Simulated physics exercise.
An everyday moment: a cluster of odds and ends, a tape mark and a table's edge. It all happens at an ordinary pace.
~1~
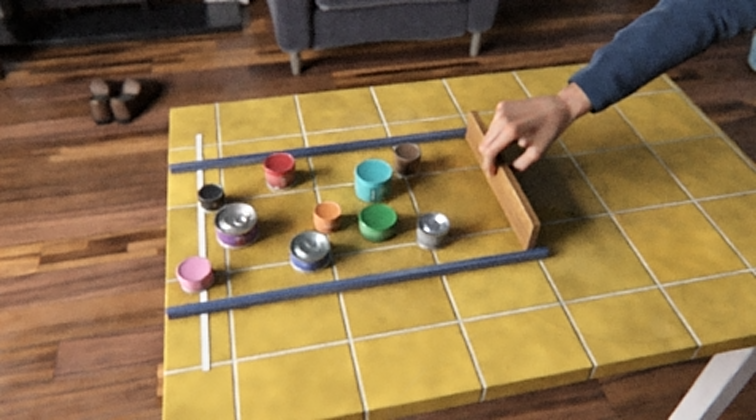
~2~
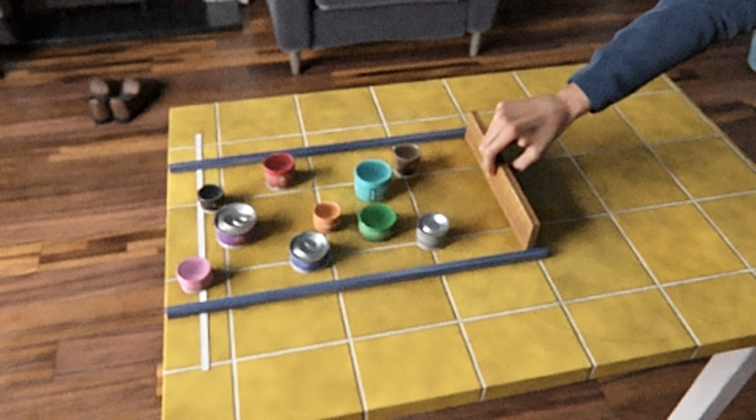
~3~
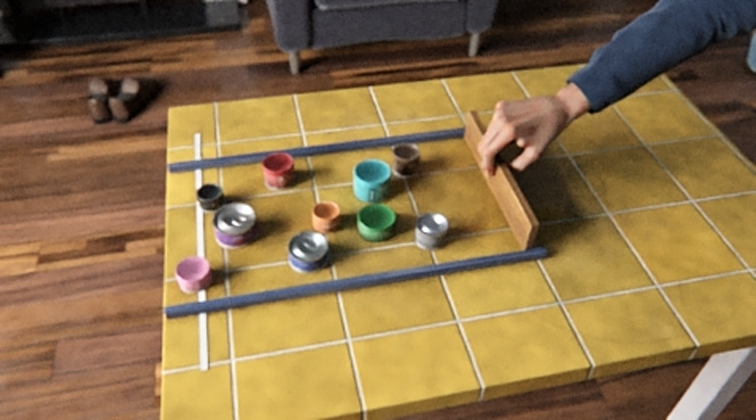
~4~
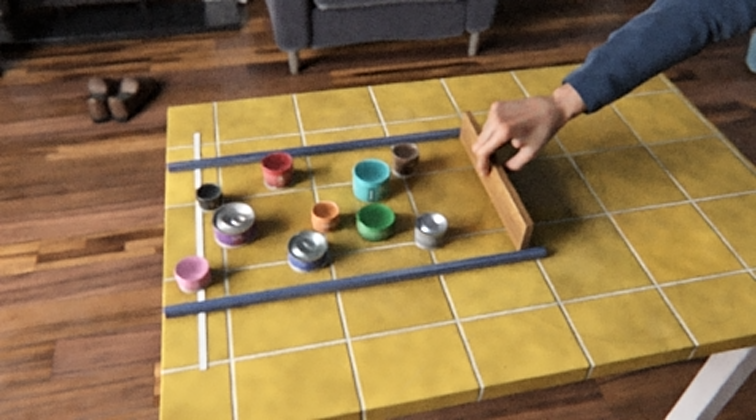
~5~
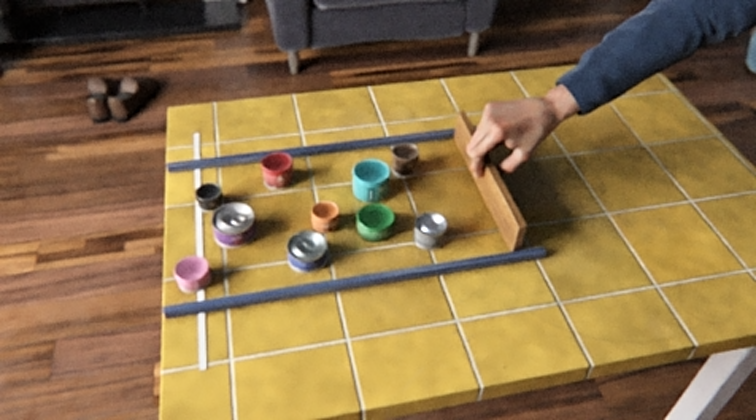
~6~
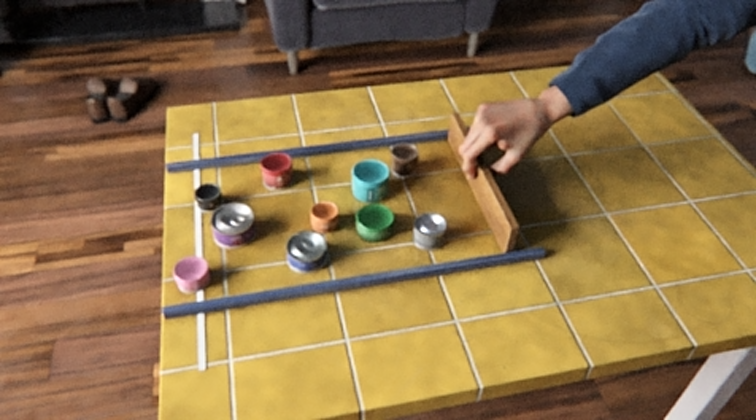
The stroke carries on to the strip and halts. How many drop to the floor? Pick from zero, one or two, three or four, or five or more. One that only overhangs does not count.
The number that fall off is five or more.
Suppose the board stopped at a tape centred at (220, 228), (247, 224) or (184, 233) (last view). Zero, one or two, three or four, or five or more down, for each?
One after another: 1 or 2; none; 5 or more.
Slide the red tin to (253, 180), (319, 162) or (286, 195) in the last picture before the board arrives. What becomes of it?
In turn it goes over; holds on; goes over.
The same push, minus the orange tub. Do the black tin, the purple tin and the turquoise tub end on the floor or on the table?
The black tin is lost, the purple tin drops off, the turquoise tub stays on.
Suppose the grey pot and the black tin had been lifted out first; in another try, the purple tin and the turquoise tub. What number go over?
The counts: 3 and 2.
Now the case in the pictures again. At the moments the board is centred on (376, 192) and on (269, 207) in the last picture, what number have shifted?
By then 4, and 9.
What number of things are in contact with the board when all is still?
That makes 4.
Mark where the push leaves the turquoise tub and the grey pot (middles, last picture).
The turquoise tub stops around (177, 207); the grey pot around (181, 268).
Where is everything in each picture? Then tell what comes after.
In the first picture, pink pot (196, 275); black tin (212, 199); purple tin (237, 226); board (499, 176); tape (202, 232).
In the second picture, black tin (211, 198); board (499, 176).
In the third picture, purple tin (235, 226); green tub (377, 223).
In the fourth picture, pink pot (194, 274); orange tub (326, 217).
In the fifth picture, black tin (209, 198); turquoise tub (371, 181).
In the sixth picture, pink pot (192, 275); black tin (209, 198); purple tin (234, 226); board (480, 178); tape (199, 231).
A little later, none off yet; pink pot at rest near (192, 275); black tin at rest near (209, 198); purple tin at rest near (234, 226).
Next, none off yet; pink pot shifted about its own width near (164, 281); black tin moving near (200, 197); purple tin shifted about its own width near (172, 237).
When it is over, the number that fall off is five or more; down, orange tub, blue tin, red tin, purple tin, black tin and pink pot.
